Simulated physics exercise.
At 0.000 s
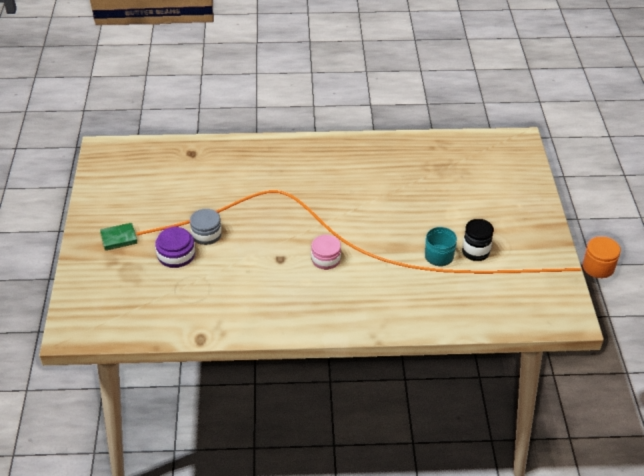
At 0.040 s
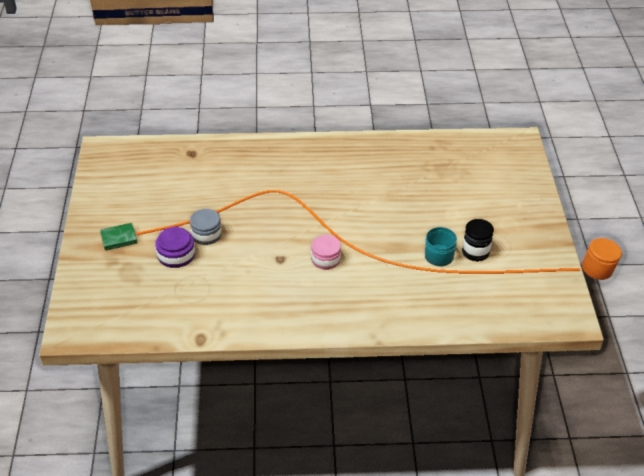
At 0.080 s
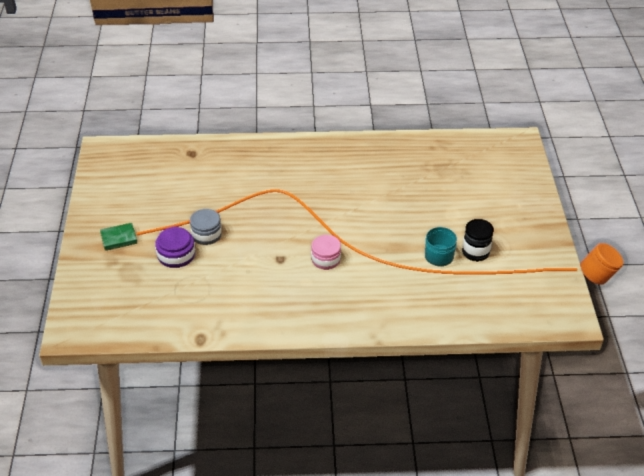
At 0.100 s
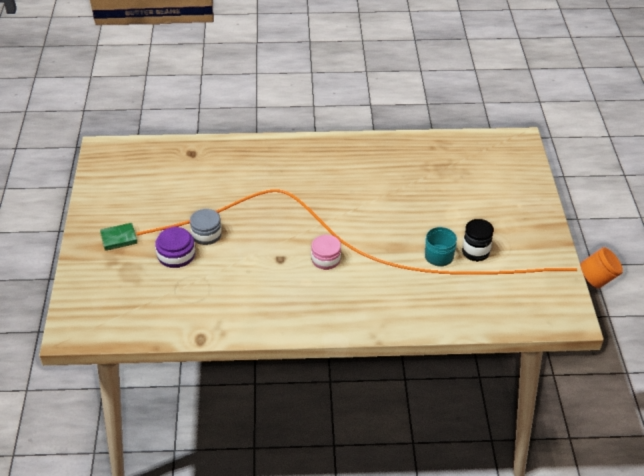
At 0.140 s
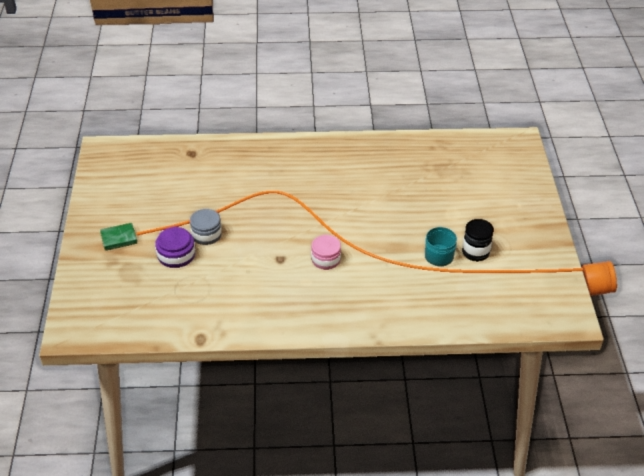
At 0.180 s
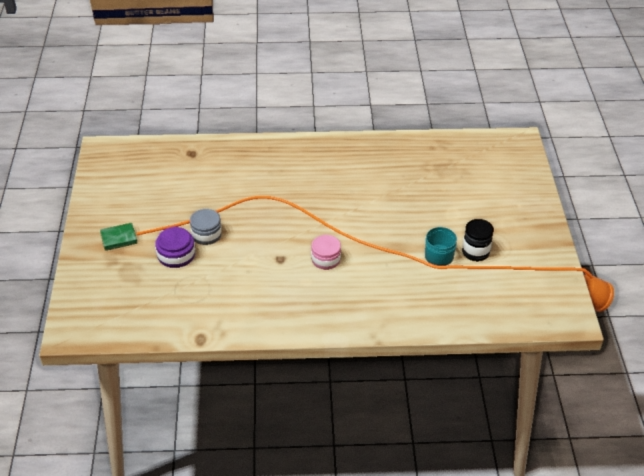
In this clip, an orange object at the right edge of a wooden table tilts and drops slightly past the edge, then the orange cable trailing across the tabletop from a green item shifts and straightens a little among still containers.
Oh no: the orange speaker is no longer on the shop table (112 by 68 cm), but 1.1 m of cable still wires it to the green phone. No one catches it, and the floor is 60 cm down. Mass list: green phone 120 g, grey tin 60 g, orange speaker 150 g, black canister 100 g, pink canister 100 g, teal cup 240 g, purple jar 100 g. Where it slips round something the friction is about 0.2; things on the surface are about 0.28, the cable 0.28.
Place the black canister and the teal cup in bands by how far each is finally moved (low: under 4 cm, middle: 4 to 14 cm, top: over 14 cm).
Black canister: Low; teal cup: Low.
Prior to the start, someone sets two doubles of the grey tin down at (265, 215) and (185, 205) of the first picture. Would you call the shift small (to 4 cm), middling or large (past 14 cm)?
First one: A big shift; second one: A slight shift.
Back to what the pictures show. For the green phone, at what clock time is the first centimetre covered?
The green phone gets there close to 0.28 s.
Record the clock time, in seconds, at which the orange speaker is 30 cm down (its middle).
Around 0.48 seconds on the clock.
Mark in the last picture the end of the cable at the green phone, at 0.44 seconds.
It sits close to (194, 232) in the last view.
After 0.4 s, the cable's tail end at (194, 232); green phone 13 cm off its start, orange speaker over the edge, grey tin 9 cm off its start.
After 0.7 s, the cable's tail end at (282, 235); green phone 32 cm off its start, grey tin 10 cm off its start, orange speaker over the edge.
After 0.9 s, the cable's tail end at (368, 246); green phone 51 cm off its start at (351, 238), grey tin 10 cm off its start at (214, 250), orange speaker over the edge.
After 1.2 s, the cable's tail end at (384, 248); green phone 54 cm off its start, grey tin 10 cm off its start, orange speaker over the edge.
After 2.4 s, the cable's tail end at (384, 248); teal cup 0 cm off its start at (442, 237), black canister 0 cm off its start at (480, 228), green phone 54 cm off its start at (367, 240), grey tin 10 cm off its start at (214, 250).
